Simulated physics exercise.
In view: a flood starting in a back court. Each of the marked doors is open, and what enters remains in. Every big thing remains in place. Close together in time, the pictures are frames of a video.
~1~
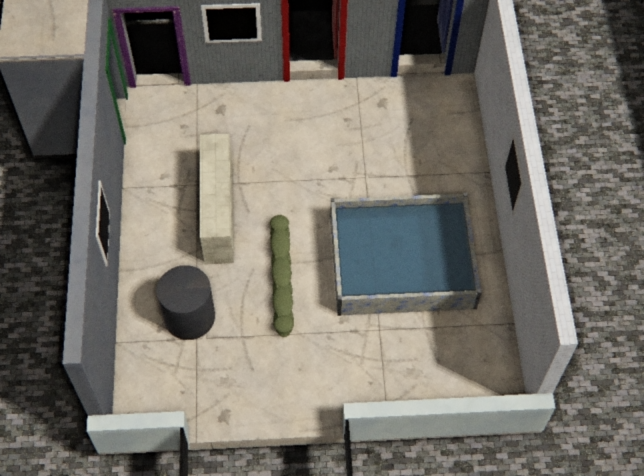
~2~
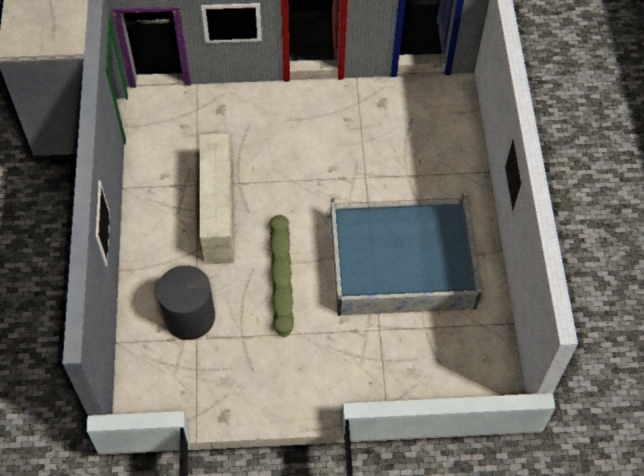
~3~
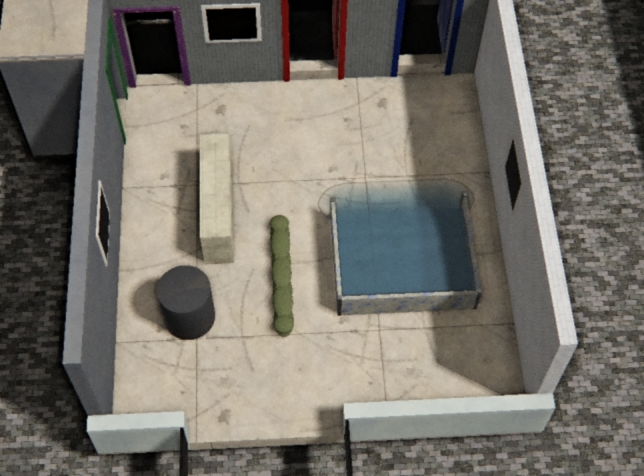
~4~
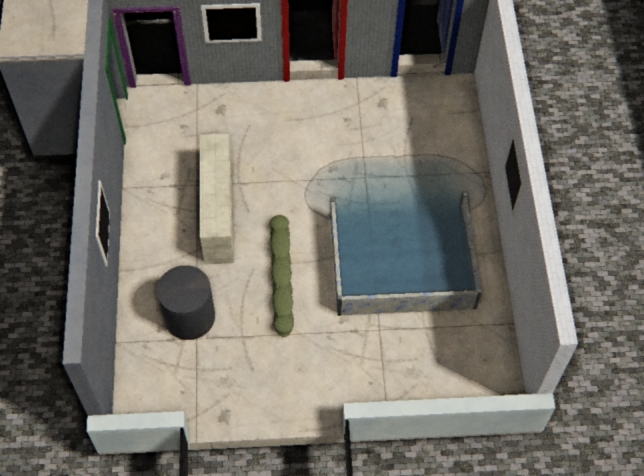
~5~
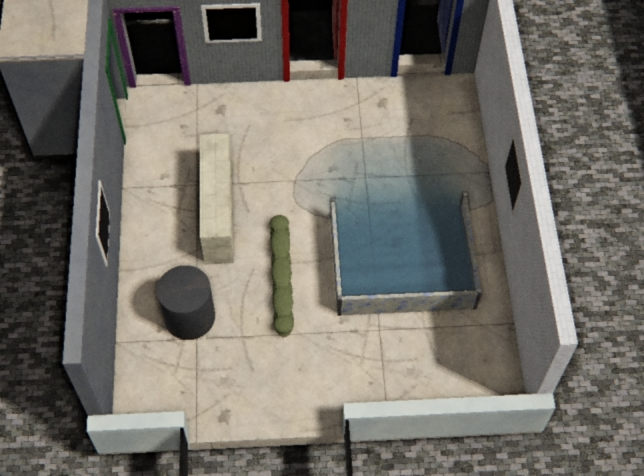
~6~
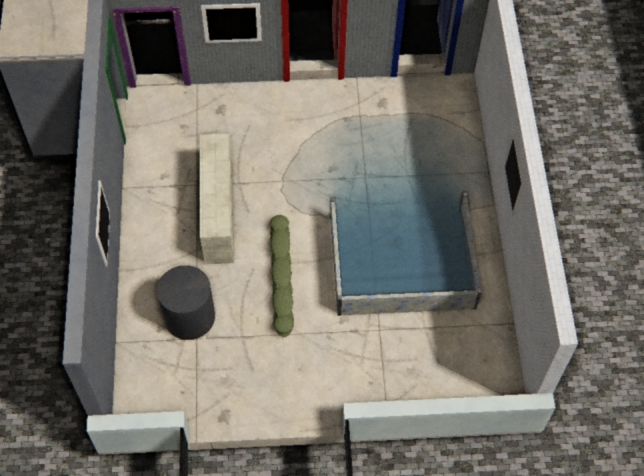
A walled back court holding a tank of blue water, its far side opening and water spreading across the pale tiled floor.
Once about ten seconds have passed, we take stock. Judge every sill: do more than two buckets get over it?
Verdict: Red door - two or fewer get over; purple door - more than two get over; green door - more than two get over; blue door - two or fewer get over.
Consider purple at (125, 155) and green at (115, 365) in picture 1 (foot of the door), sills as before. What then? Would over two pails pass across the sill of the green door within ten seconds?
I reckon the green door doesn't reach it.
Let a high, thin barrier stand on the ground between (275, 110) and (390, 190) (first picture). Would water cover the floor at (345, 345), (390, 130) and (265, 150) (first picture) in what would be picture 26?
Results in sequence: Bone-dry / swamped / swamped.
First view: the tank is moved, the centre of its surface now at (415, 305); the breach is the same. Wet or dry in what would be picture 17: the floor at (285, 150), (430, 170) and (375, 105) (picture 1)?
One after the other: Reached, reached, reached.
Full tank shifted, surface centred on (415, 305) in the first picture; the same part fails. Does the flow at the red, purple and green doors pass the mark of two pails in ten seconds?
The red door falls short, the purple door overshoots the limit, and the green door overshoots the limit.
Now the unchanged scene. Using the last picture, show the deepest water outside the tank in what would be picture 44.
That spot is close to (126, 131).
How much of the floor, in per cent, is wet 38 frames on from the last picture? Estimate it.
That works out to some 60 in a hundred.
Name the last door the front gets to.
My answer: The green-painted one.
A moment on, water covers 30 % of the floor; the red door wet at the sill, nothing in, the purple door not reached, the green door not reached, the blue door wet at the sill, nothing in.
Next, water covers 30 % of the floor; the red door wet at the sill, nothing in, the purple door not reached, the green door not reached, the blue door wet at the sill, nothing in.
Then, water covers 40 % of the floor; the red door wet at the sill, nothing in, the purple door wet at the sill, nothing in, the green door under two buckets in, the blue door wet at the sill, nothing in.
Later, water covers 60 % of the floor; the red door wet at the sill, nothing in, the purple door under two buckets in, the green door far over two buckets in, the blue door wet at the sill, nothing in.
In the end, water covers 85 % of the floor; the red door wet at the sill, nothing in, the purple door over two buckets in, the green door far over two buckets in, the blue door wet at the sill, nothing in.
